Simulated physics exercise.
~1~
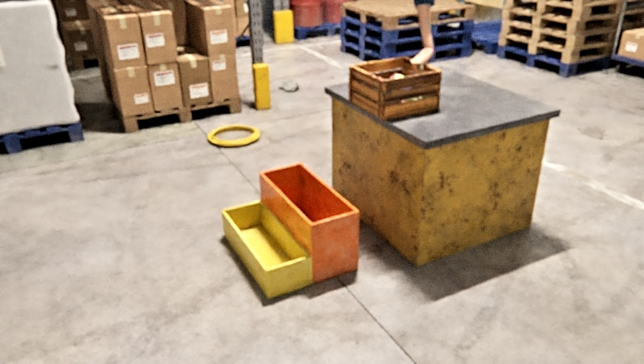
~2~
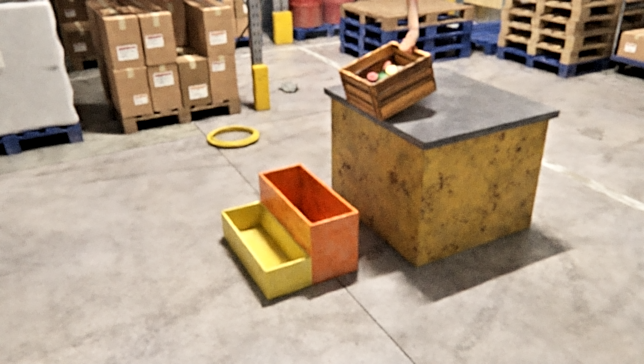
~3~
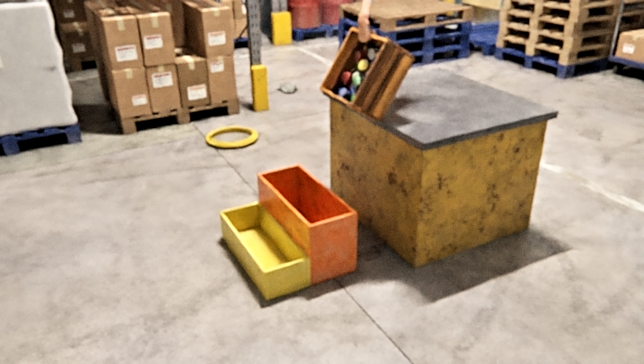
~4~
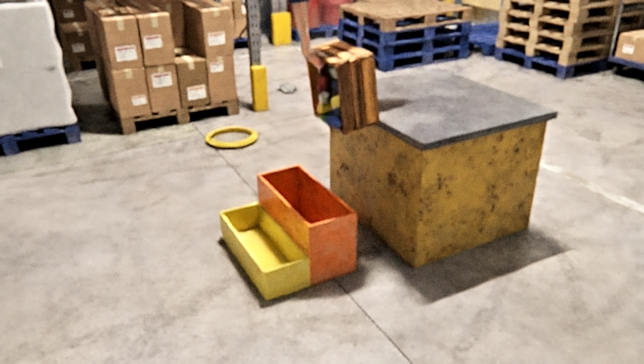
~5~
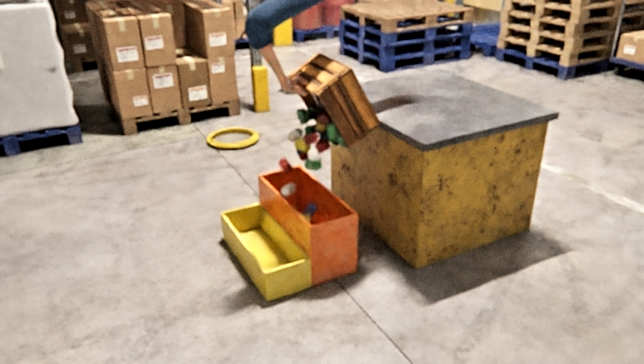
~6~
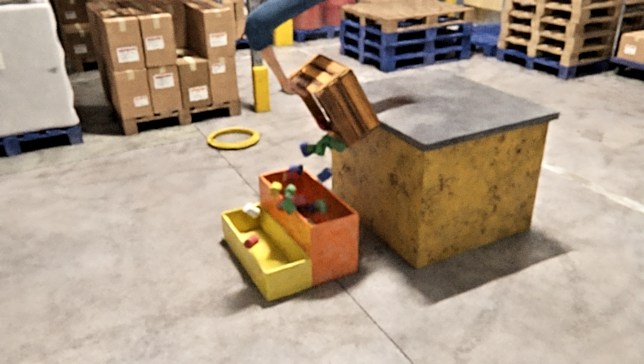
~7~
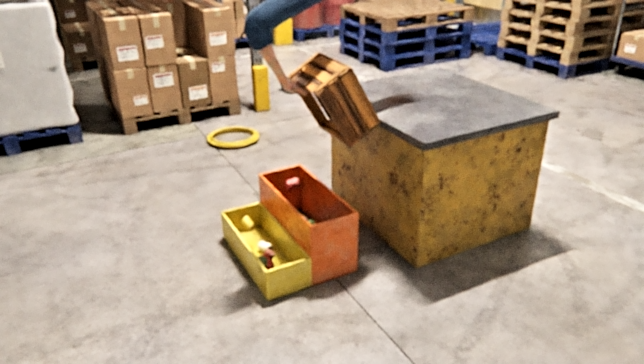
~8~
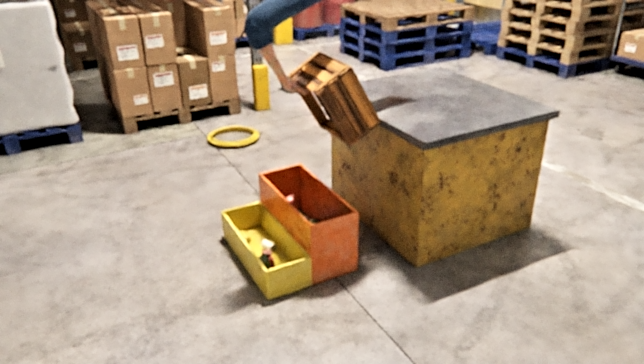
A person's arm reaches over a wooden crate of small colourful items on a grey-topped, mottled yellow block in a warehouse, seen from above by a slightly swaying camera. An orange box and a lower yellow box stand joined on the concrete floor to the left, with cartons and pallets behind. The hand tilts the crate leftward, tipping it steadily over the block's edge until its open side faces downward. The items tumble out in a stream, most dropping into the orange box while a few land in the yellow one. The crate stays held tipped, empty-looking, as the pieces settle.
